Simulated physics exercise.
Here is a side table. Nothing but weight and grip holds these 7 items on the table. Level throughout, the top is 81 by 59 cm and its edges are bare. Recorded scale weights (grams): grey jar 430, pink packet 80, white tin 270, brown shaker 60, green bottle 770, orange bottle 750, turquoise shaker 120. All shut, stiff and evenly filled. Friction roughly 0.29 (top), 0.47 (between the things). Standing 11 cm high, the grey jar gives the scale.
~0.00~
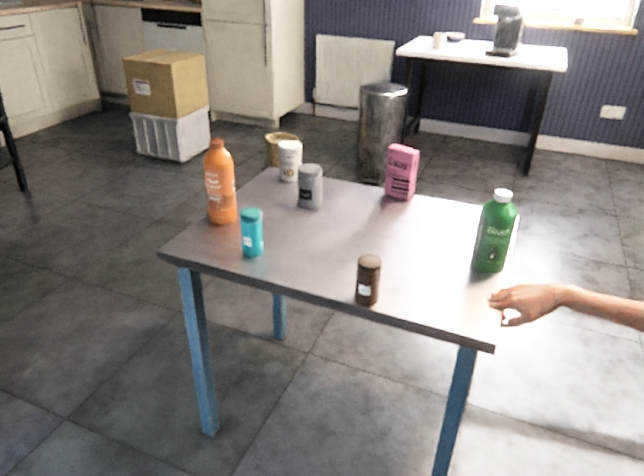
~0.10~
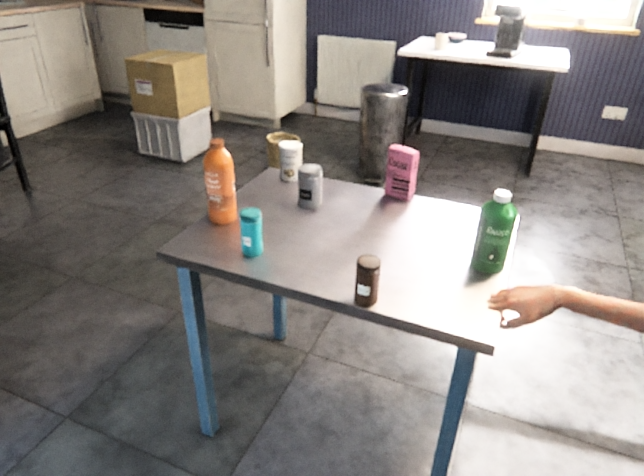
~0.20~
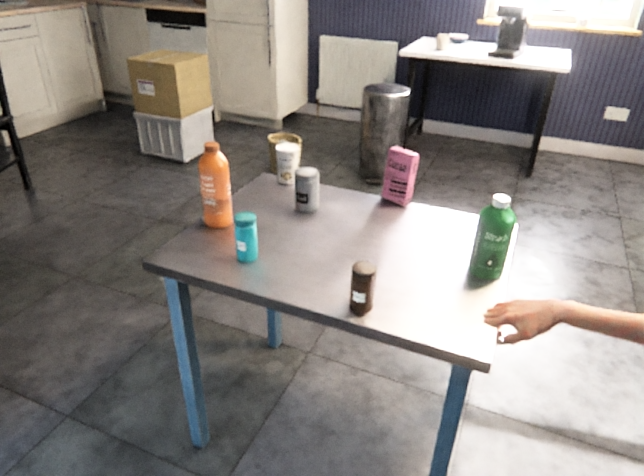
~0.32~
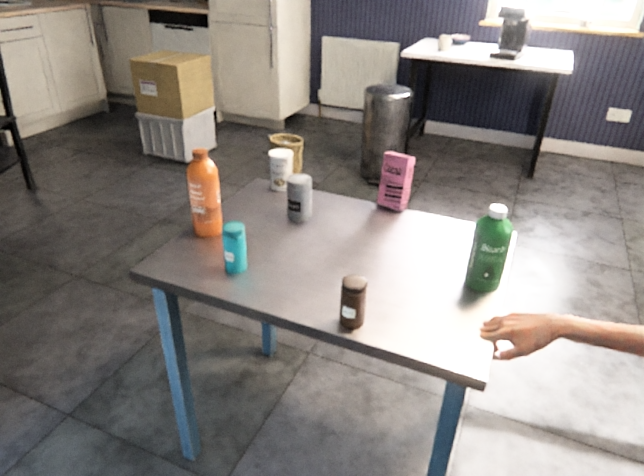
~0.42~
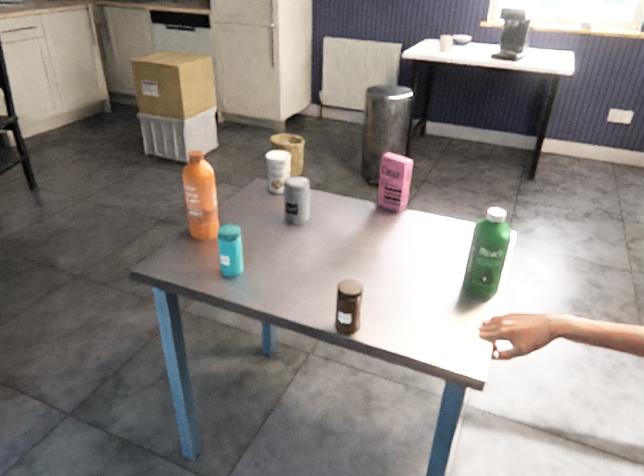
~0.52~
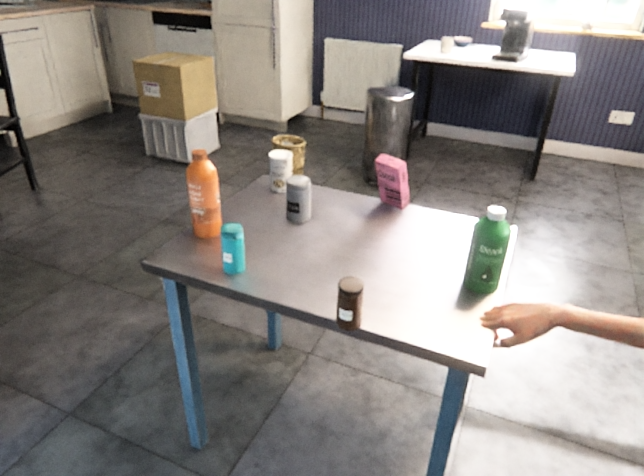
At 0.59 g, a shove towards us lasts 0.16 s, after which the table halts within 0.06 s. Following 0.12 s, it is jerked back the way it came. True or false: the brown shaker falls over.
True.
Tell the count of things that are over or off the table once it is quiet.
The count is 2.
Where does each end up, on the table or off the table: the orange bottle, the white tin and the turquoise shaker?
Outcome: The orange bottle remains on its support; the white tin remains on its support; the turquoise shaker remains on its support.
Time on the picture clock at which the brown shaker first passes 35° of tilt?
Around 0.6 seconds.
After 0.62 s, brown shaker now off the table; pink packet 67° off upright; grey jar moved 5 cm.
After 0.72 s, pink packet on its side; grey jar moved 2 cm; turquoise shaker moved 2 cm.
In the end (1.3 s), off the table and tipped over, brown shaker; toppled on the table, pink packet; the other 5 under 5 cm from the start.
